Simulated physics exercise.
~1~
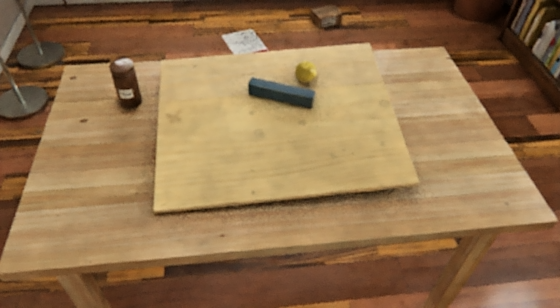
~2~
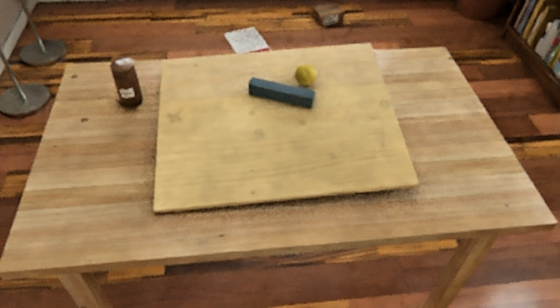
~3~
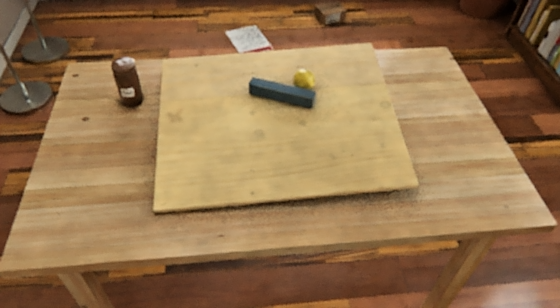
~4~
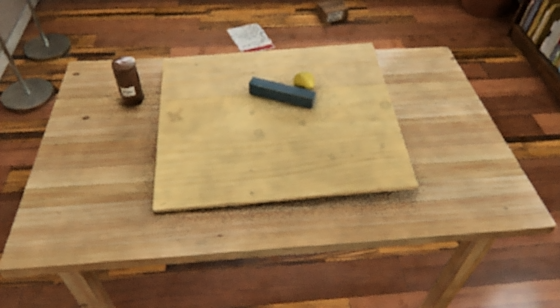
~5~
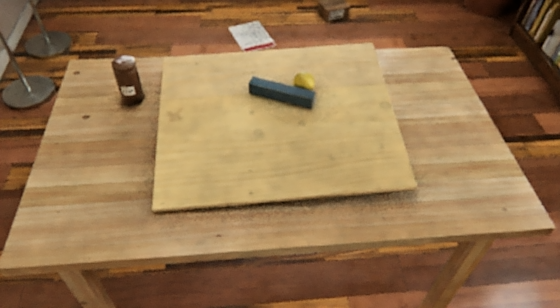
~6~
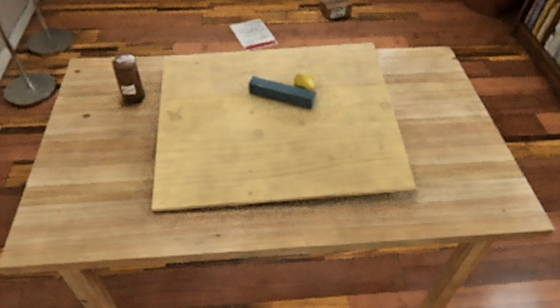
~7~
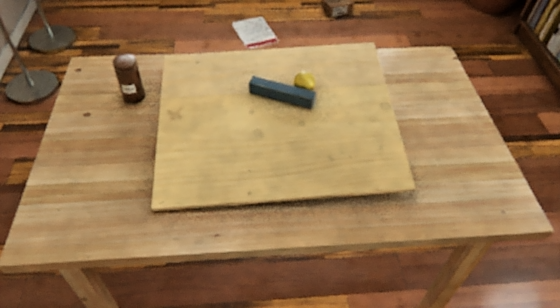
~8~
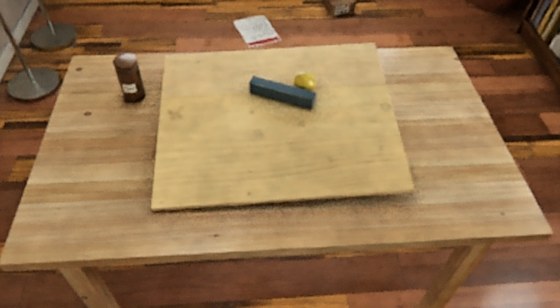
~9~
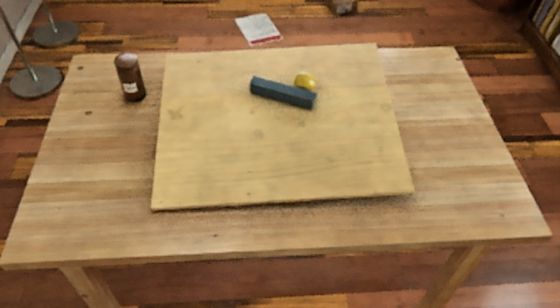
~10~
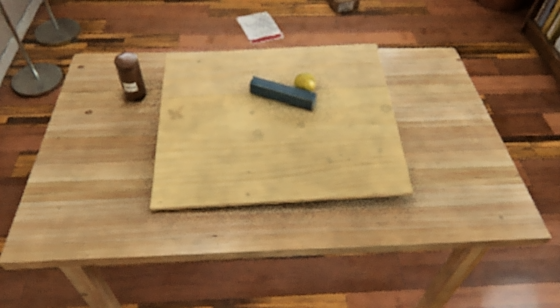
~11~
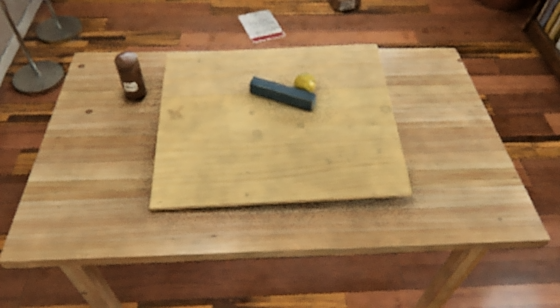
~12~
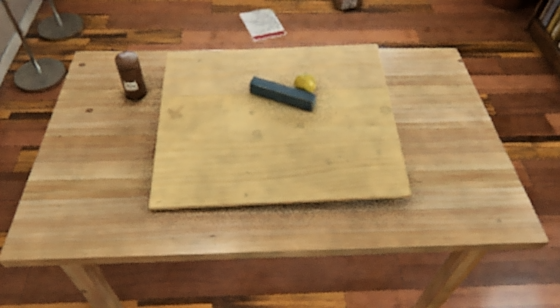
The yellow apple shifts slightly down the tilted board and rests against the fixed dark block.
